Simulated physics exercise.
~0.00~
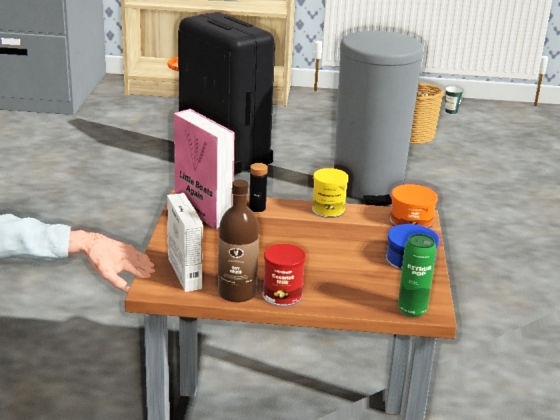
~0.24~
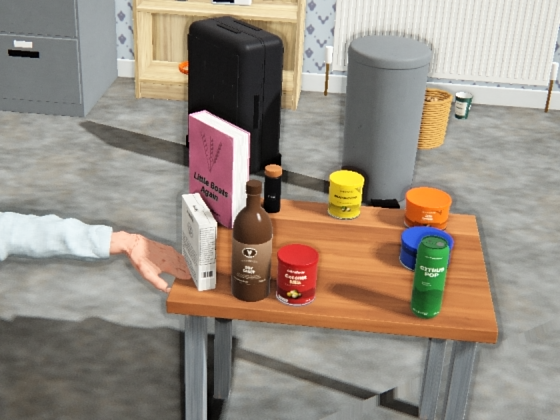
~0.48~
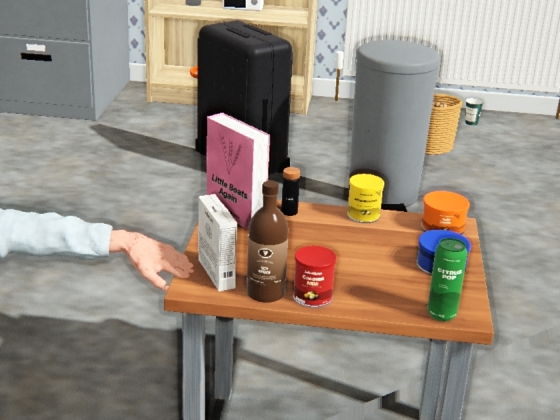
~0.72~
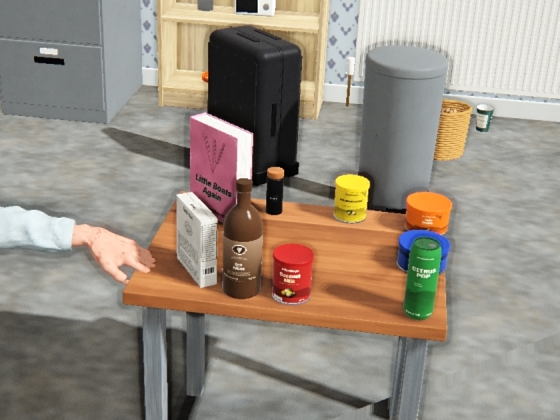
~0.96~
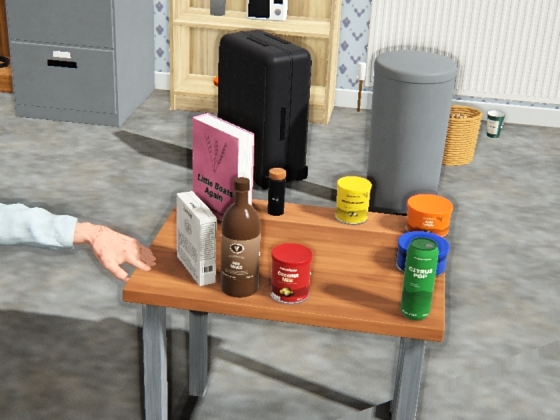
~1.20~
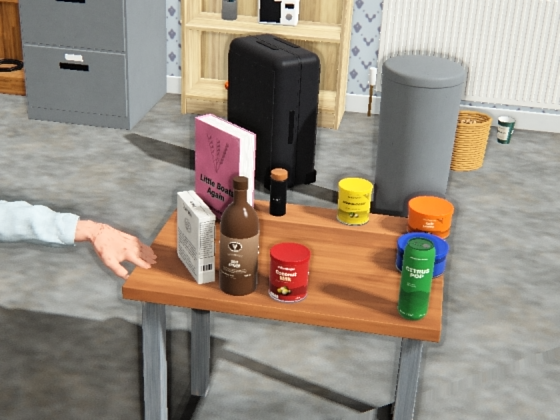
Grey-floored room with a hand jerking a small wooden table right, then back left, its bottle, tins and packet all staying upright.
